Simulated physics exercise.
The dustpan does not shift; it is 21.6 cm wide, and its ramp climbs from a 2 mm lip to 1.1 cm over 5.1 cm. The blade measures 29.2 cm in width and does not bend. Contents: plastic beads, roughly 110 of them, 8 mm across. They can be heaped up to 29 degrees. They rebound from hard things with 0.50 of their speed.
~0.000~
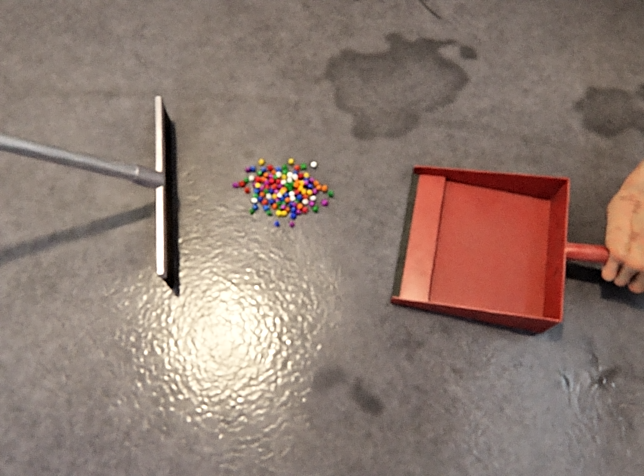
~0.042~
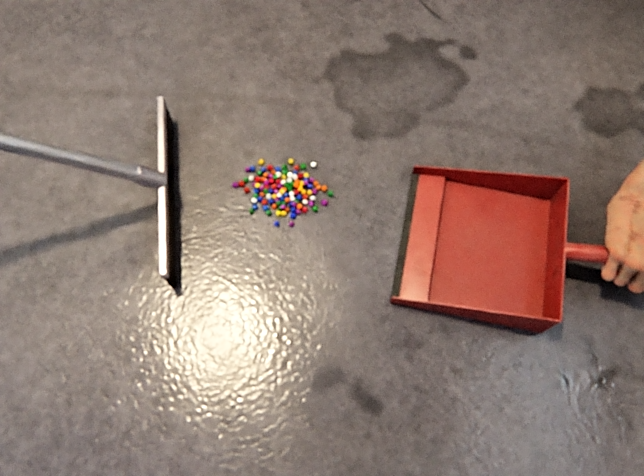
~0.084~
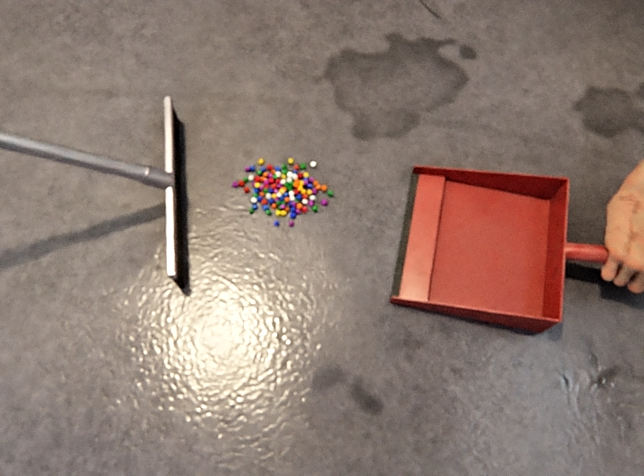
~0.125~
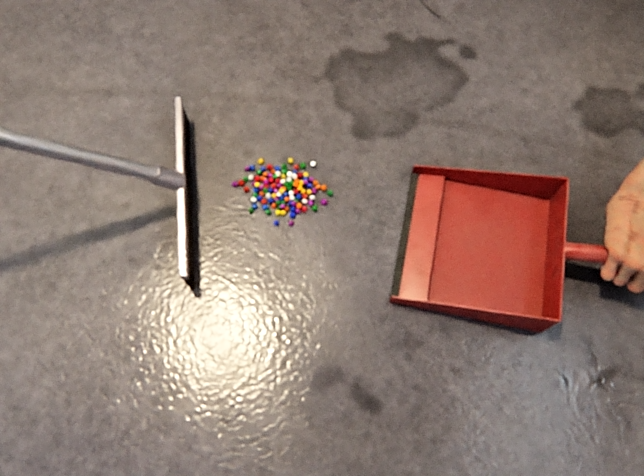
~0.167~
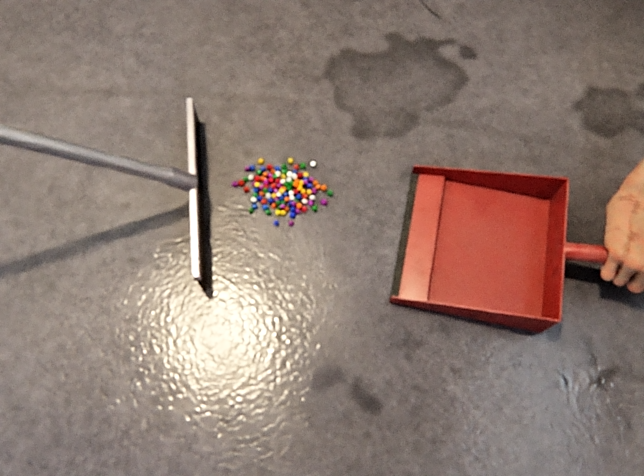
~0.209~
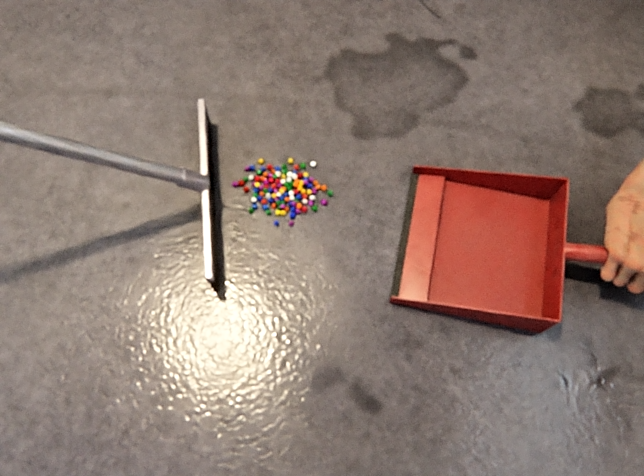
On a grey floor, a long-handled blade sliding slowly right toward small multicoloured beads, a hand holding a red dustpan still.
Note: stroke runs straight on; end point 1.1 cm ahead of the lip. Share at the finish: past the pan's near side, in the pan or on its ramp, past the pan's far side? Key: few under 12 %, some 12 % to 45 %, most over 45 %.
Past the pan's near side = few, in the pan or on its ramp = few, past the pan's far side = some.
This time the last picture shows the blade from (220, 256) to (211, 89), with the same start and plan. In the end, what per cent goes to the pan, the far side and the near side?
Final per cent - pan 5, far 60, near 0.
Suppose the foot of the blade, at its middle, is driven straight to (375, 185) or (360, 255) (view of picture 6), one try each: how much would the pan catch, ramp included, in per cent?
Some 5 per cent on the first try, 0 per cent on the second.
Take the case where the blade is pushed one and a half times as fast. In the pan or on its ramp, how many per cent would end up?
It would be around 10 per cent.
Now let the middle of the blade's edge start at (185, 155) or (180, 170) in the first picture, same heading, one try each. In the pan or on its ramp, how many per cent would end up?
About 5 and 5 per cent.
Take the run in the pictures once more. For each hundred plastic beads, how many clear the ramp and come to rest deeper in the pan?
Around 0 percent.
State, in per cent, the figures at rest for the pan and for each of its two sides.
Near: 0; pan: 0; far: 30 (percent).
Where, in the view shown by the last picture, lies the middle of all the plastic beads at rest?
After settling, the middle sits near (396, 187).
After 0.49 s, middle of the blade 18 cm from the lip; 0 % over the lip, far side 0 %, near side 0 %.
After 0.67 s, middle of the blade 10 cm from the lip; 0 % over the lip, far side 20 %, near side 0 %.
After 0.97 s, middle of the blade 6 cm from the lip; 5 % over the lip, far side 30 %, near side 0 %.
In the end, at 1.4 s, near side 0 %, pan 0 %, far side 30 %, in front of the lip or behind the blade 65 %.
